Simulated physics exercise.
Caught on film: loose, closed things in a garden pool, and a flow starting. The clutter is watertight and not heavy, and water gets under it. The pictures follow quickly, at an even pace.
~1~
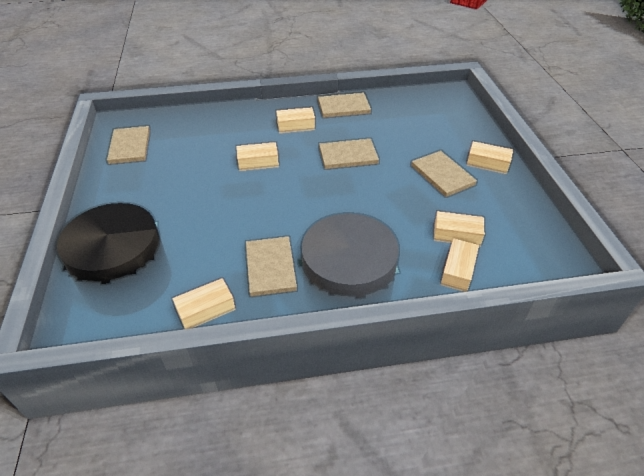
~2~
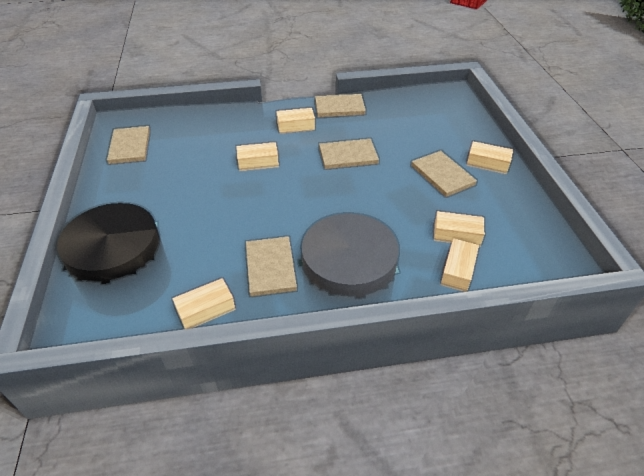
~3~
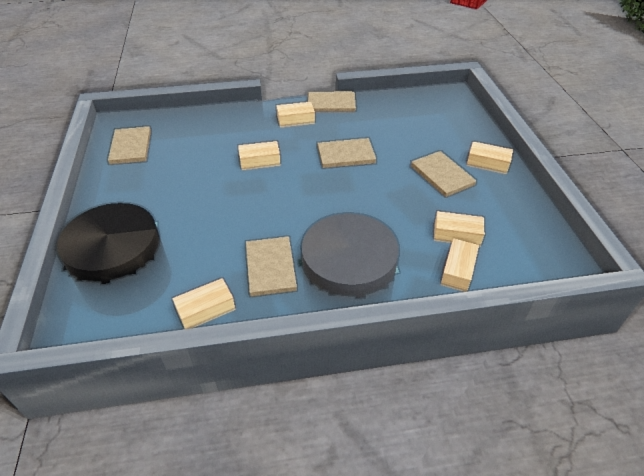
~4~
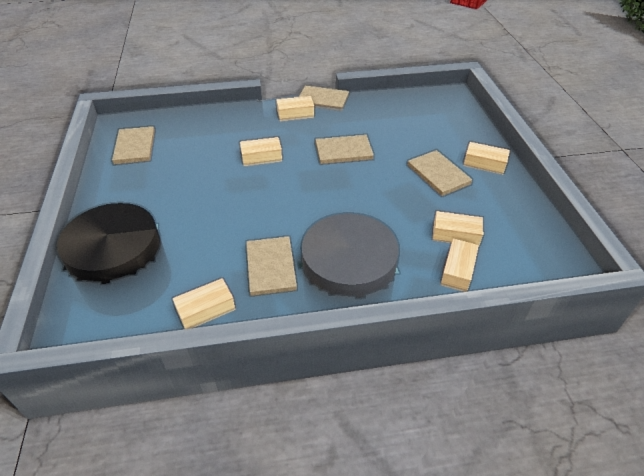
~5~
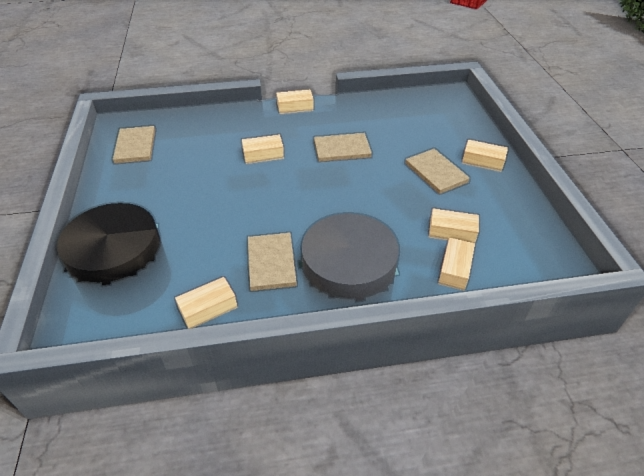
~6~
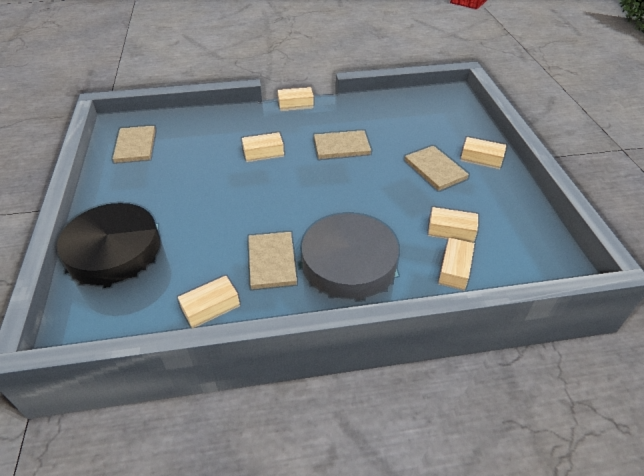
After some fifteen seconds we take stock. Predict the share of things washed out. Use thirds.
Share: One to two thirds.
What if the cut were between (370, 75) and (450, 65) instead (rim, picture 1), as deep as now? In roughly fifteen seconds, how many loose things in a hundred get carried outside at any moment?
Near 50 in a hundred.
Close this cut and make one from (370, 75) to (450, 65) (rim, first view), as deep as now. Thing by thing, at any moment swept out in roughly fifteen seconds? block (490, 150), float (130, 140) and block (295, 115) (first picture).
As listed: Washed out, left behind, washed out.
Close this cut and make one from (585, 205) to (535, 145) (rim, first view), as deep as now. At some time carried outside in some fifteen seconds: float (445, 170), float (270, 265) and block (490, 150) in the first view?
One after the other: Yes, no, through.
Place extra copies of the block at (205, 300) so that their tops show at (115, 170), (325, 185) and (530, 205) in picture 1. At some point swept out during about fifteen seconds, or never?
In turn: Left behind, no, left behind.
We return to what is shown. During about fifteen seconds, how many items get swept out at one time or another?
It comes to 4.
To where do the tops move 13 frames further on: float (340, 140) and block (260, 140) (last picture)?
Near (321, 112) and (281, 107).
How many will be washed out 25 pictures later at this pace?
That makes 4.
A moment on, 2 of 11 are out; 9 afloat.
Next, 2 of 11 are out; 9 afloat.
Later, 4 of 11 are out; 7 afloat.
In the end, 4 of 11 are out; 7 afloat.
